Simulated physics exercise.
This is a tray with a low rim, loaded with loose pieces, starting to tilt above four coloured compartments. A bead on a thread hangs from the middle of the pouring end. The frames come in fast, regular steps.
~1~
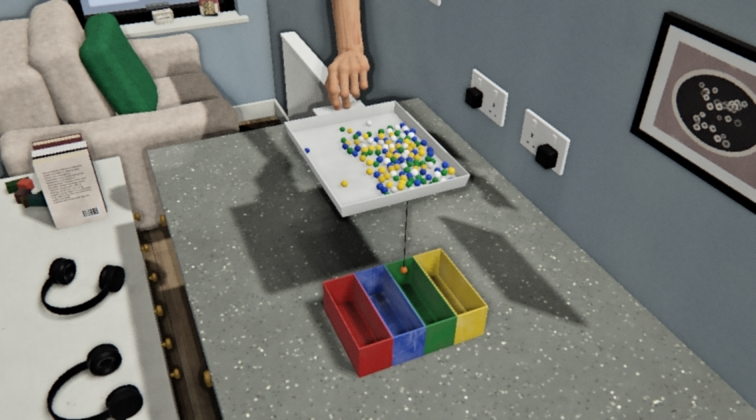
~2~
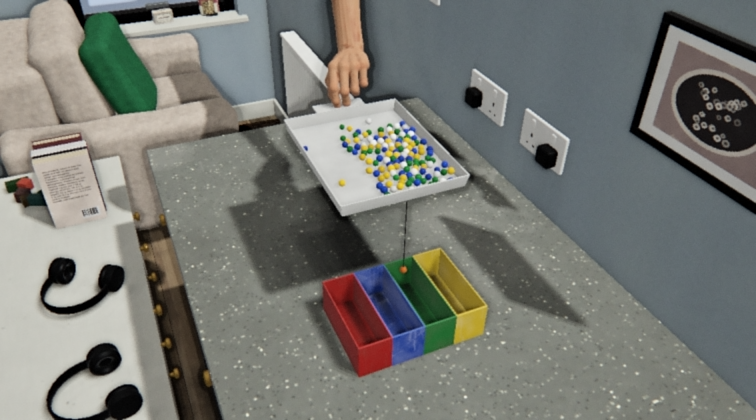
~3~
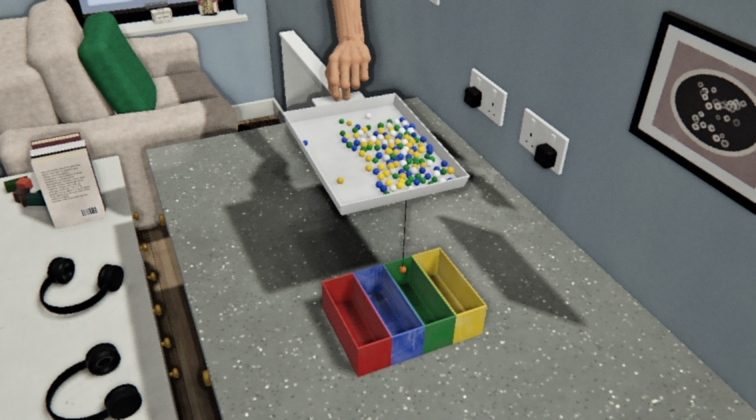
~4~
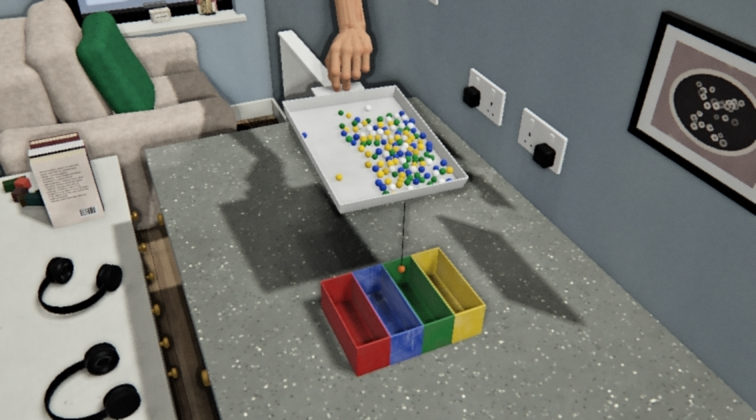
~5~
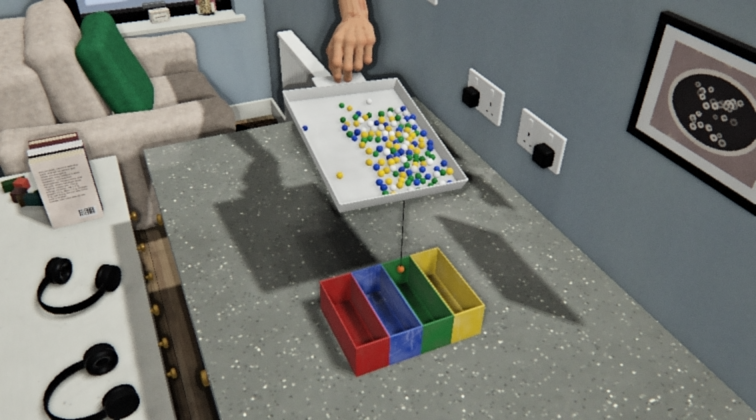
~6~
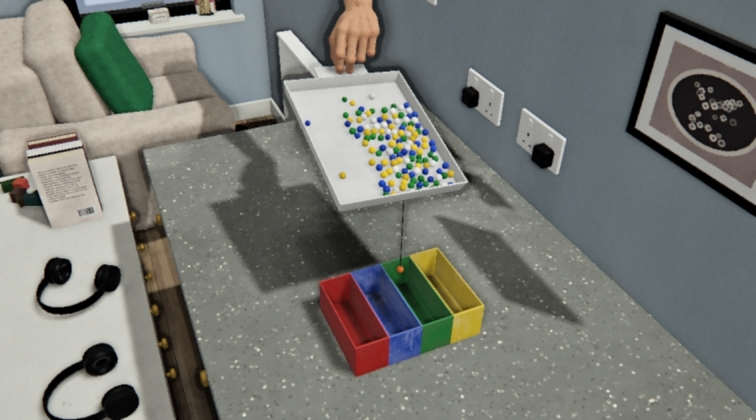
A hand tilts a white tray of colourful beads above four coloured compartments.
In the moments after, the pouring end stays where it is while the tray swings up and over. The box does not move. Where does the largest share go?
Fullest: The yellow cell.
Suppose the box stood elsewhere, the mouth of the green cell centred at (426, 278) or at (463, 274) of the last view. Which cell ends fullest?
In turn: Yellow; that green cell.
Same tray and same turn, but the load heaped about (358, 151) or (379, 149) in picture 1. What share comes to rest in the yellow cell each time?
Near 30 % and 40 %.
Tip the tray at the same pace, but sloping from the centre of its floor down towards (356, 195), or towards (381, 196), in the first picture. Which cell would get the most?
At the first place that red cell, at the second red.
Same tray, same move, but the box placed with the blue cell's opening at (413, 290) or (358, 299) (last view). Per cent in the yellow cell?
The first gives 50 %, the second 10 %.
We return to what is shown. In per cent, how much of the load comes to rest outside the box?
It comes to 50 per cent or so.
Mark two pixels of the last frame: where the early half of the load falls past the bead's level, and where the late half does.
At about (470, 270), then at (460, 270).
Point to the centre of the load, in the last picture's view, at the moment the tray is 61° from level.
Around (428, 161).
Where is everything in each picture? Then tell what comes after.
In the first picture, corners of the pouring end at (343, 205) and (466, 174), level; middle of the load at (397, 157), round plastic beads; bead on its thread at (404, 270); red cell at (376, 355); blue cell at (409, 344); green cell at (440, 333); yellow cell at (471, 323).
In the second picture, corners of the pouring end at (343, 204) and (466, 174), level; middle of the load at (396, 155).
In the third picture, corners of the pouring end at (342, 203) and (466, 175), tipped barely, lowest at the right corner; middle of the load at (396, 153).
In the fourth picture, corners of the pouring end at (342, 202) and (465, 177), tipped a little, lowest at the right corner; middle of the load at (396, 149).
In the fifth picture, corners of the pouring end at (342, 202) and (464, 178), tipped a little, lowest at the right corner; middle of the load at (396, 147).
In the sixth picture, corners of the pouring end at (342, 202) and (464, 180), tipped clearly, lowest at the right corner; middle of the load at (400, 147), nearly all on the move; red cell at (372, 354); blue cell at (405, 343); green cell at (437, 332); yellow cell at (467, 322).
Soon after the last picture, tray tipped steeply; all on the tray.
A little later, tray tipped right over; about a quarter on the tray; about a quarter in the yellow cell; a stray few in the green cell; a stray few in the blue cell; about half falling or outside the box.
Later still, tray tipped past a quarter turn; about a third in the yellow cell; a small part in the green cell; a stray few in the blue cell; about half falling or outside the box.
By the end, tray tipped past a quarter turn; about a third in the yellow cell; a small part in the green cell; a stray few in the blue cell; none in the red cell; about half outside the box.
